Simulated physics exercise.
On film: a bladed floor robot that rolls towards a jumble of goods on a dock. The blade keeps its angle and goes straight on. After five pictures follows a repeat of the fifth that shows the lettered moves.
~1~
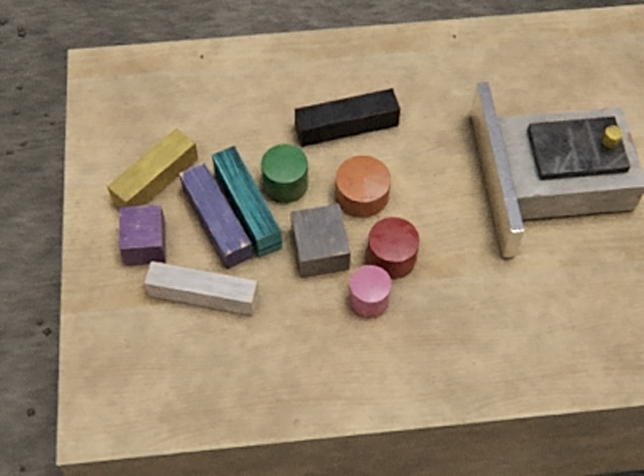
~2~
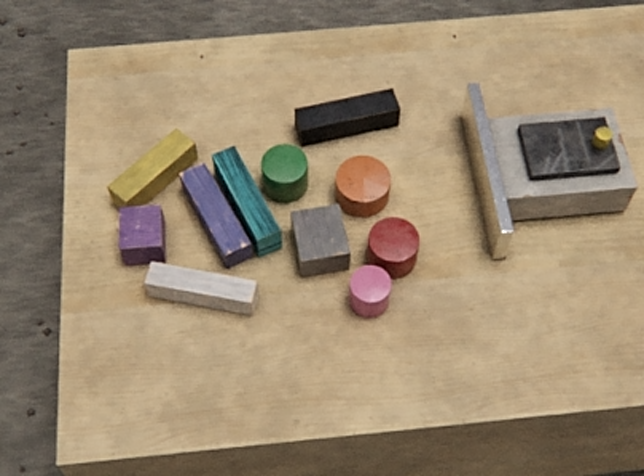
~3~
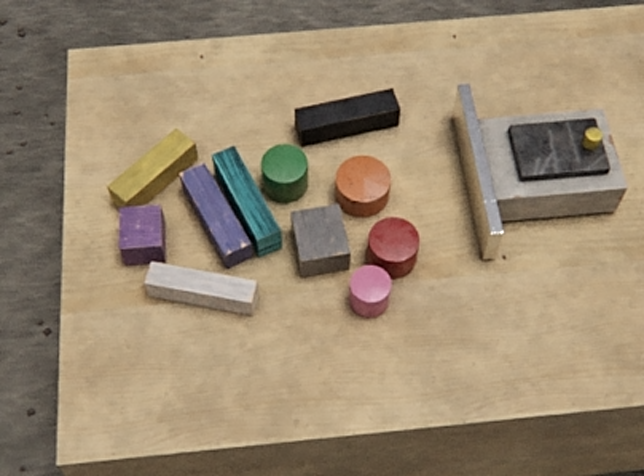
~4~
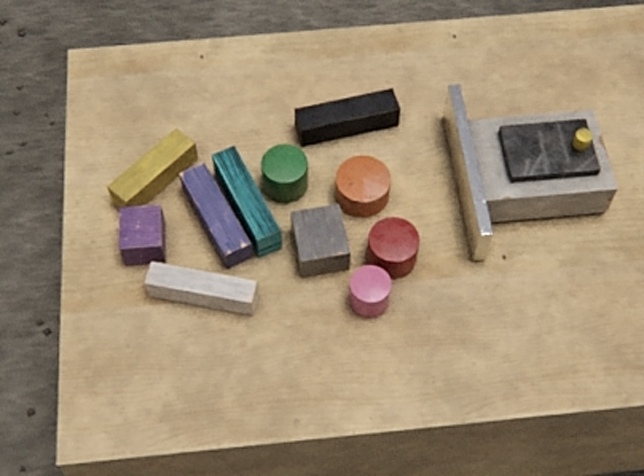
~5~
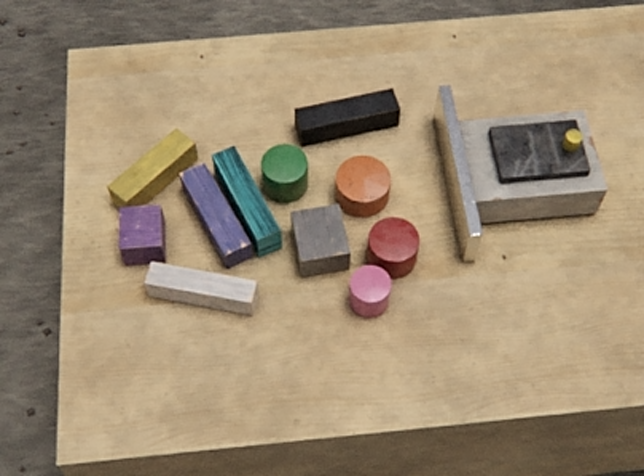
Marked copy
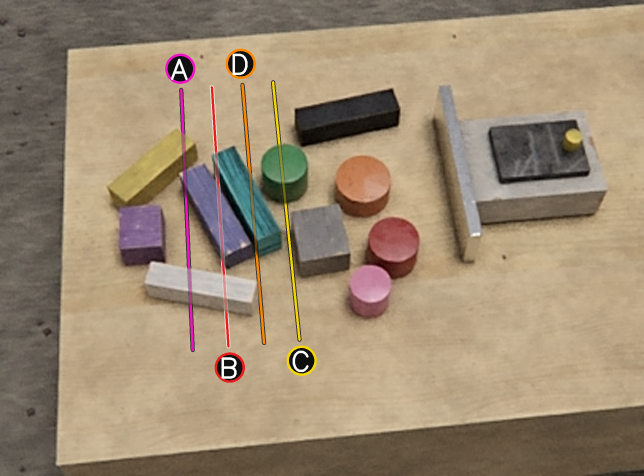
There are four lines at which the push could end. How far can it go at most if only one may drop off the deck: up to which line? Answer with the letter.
It should halt at A.
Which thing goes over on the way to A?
It is the purple crate.
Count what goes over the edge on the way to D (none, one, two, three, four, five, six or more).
By then, none.
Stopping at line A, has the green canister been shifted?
Yes.
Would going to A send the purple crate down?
By then, yes.
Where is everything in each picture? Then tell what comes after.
The first frame shows yellow bar (154, 172); green canister (285, 174); red canister (393, 248).
The second frame shows robot (562, 148); purple crate (143, 235).
The third frame shows robot (552, 149); blue bar (216, 215).
The fourth frame shows robot (542, 150); black stick (347, 117).
The fifth frame shows robot (532, 151); orange canister (363, 186); pink canister (370, 292); yellow bar (154, 172).
On the marked copy, A at (187, 210); B at (220, 207); C at (285, 201); D at (252, 204).
Following A. Soon after the start, robot (436, 159); black stick (293, 117); red canister (340, 259).
Later, robot (338, 167); purple crate (118, 230); yellow bar (137, 169).
In the end, robot (261, 174); purple crate over the edge; yellow bar (72, 164); one fallen.
As for the rest, B is within the limit but short; C is within the limit but short; D is within the limit but short.
